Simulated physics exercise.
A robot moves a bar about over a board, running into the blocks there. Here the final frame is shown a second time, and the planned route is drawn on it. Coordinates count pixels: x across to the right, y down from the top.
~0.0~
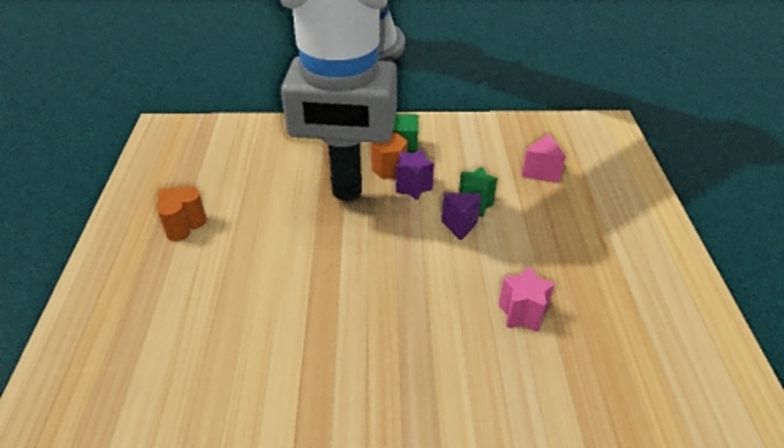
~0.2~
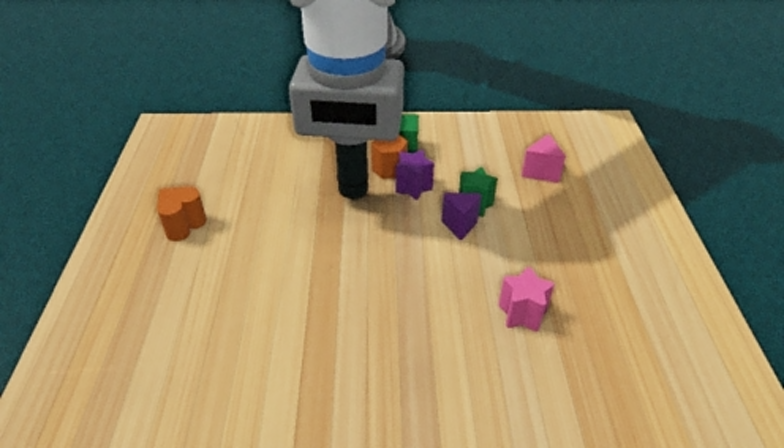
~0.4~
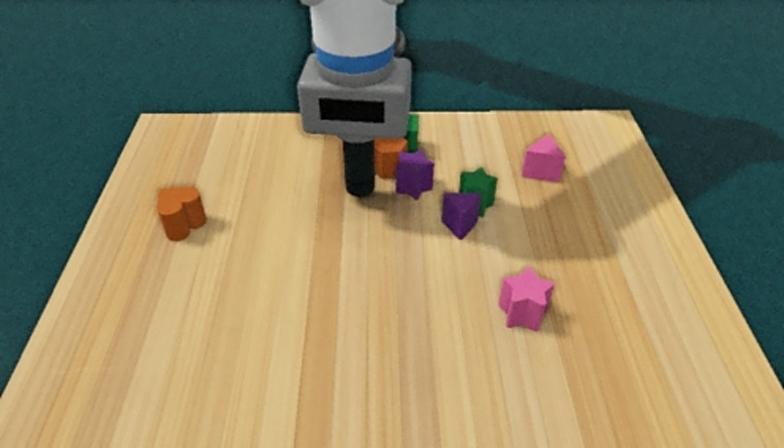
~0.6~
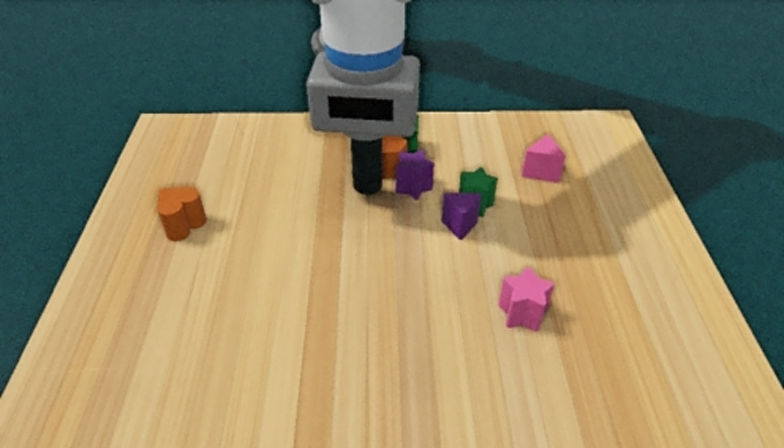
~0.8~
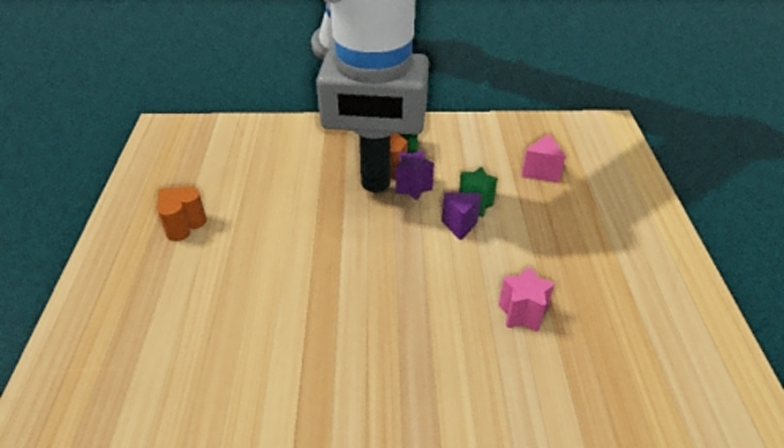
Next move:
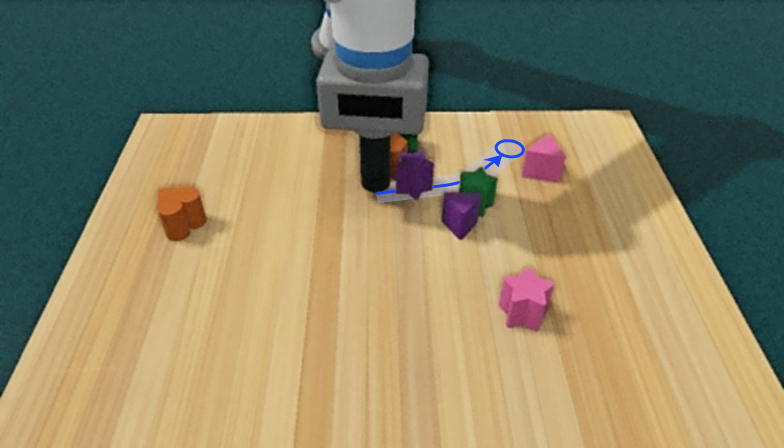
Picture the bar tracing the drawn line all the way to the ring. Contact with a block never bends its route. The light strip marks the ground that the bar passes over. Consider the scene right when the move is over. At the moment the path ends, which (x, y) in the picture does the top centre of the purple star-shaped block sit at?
It will likely be found at (540, 130).
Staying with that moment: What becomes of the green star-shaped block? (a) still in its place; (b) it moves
Letter a.
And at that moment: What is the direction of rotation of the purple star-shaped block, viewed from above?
It spins clockwise.
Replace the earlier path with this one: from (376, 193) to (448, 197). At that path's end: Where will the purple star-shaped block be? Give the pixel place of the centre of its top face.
Around (449, 152).
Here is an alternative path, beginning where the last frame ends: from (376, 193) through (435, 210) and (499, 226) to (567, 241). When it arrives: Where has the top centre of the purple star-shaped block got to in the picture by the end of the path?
I think it will end close to (433, 161).
The drawn path runs from (376, 193) over (431, 187) and (479, 173) to (510, 149).
What follows on the original path. One third of the way, bar (434, 178); purple star-shaped block (460, 153), turned 35° anticlockwise.
Two thirds of the way, bar (481, 164); purple star-shaped block (508, 141), turned 30° anticlockwise.
At the end, bar (511, 140); orange hexagonal block not moved; purple star-shaped block (540, 130), turned 20° clockwise; green star-shaped block not moved; pink three-sided block (554, 147), turned 10° clockwise.
